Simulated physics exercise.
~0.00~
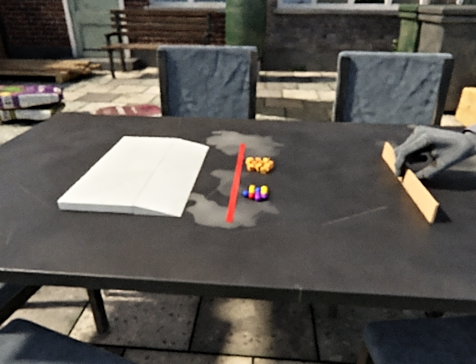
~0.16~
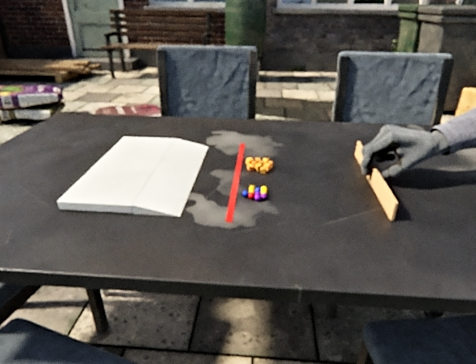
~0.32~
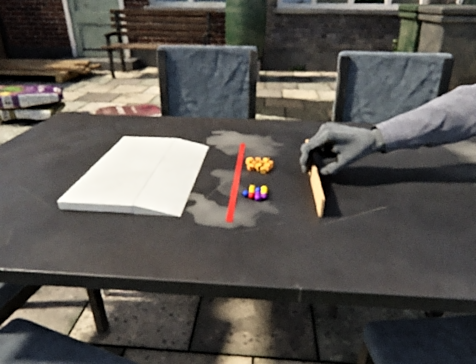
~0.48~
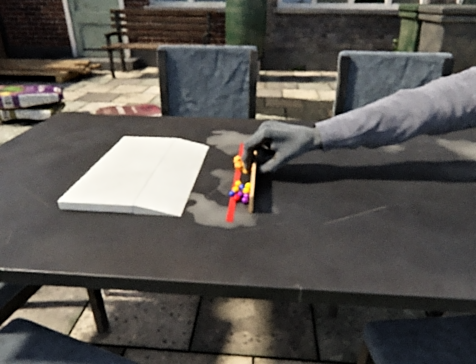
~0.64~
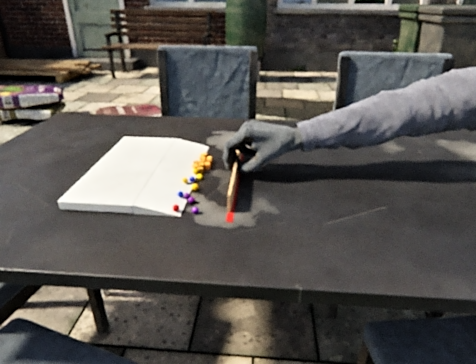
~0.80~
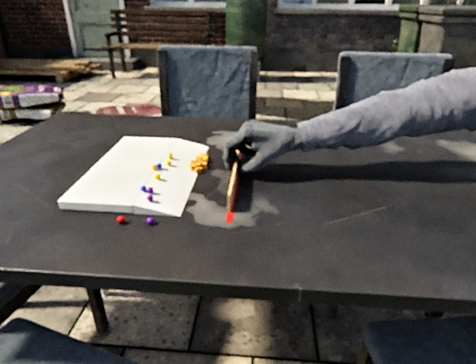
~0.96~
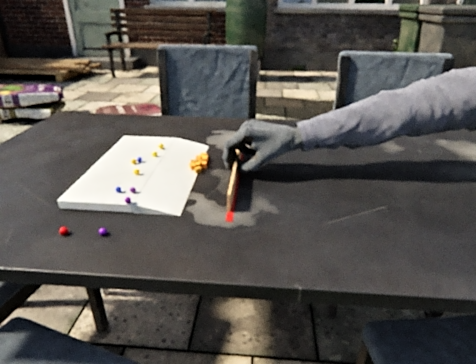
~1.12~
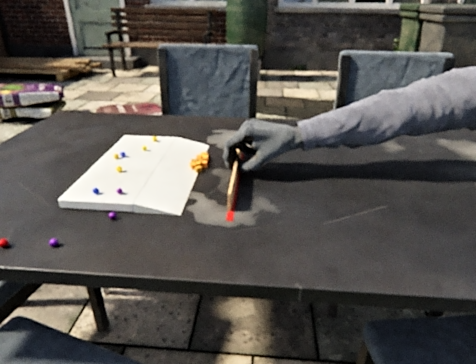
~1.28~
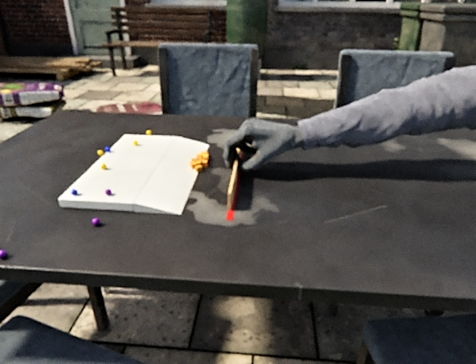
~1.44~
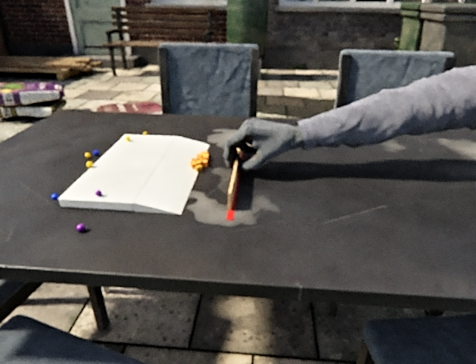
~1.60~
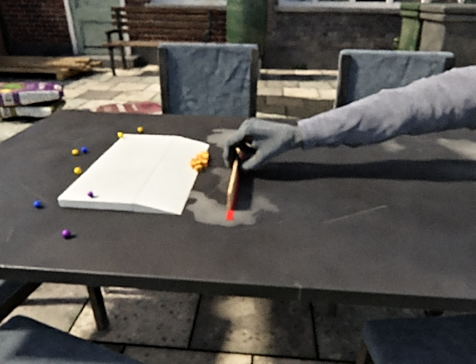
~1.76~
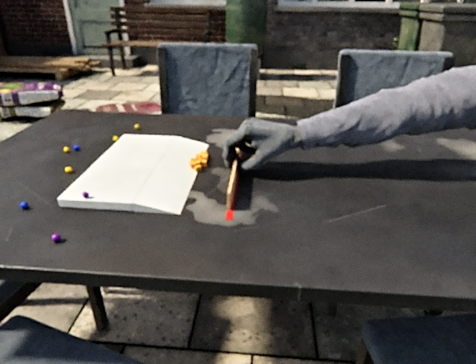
A gloved grey hand slides an upright piece of tan card leftward across a dark outdoor table, seen from slightly above, with chairs and a brick wall behind. Ahead lie two small handfuls, yellow-orange pieces farther back and mixed blue, purple, red and yellow ones nearer, beside red tape and a white ramp. The card pushes both handfuls left and stops at the tape. The nearer pieces roll on, some over the ramp, some around its front. They scatter beyond it, one purple piece lingering on the white surface, while most orange ones stay clustered at its right edge.
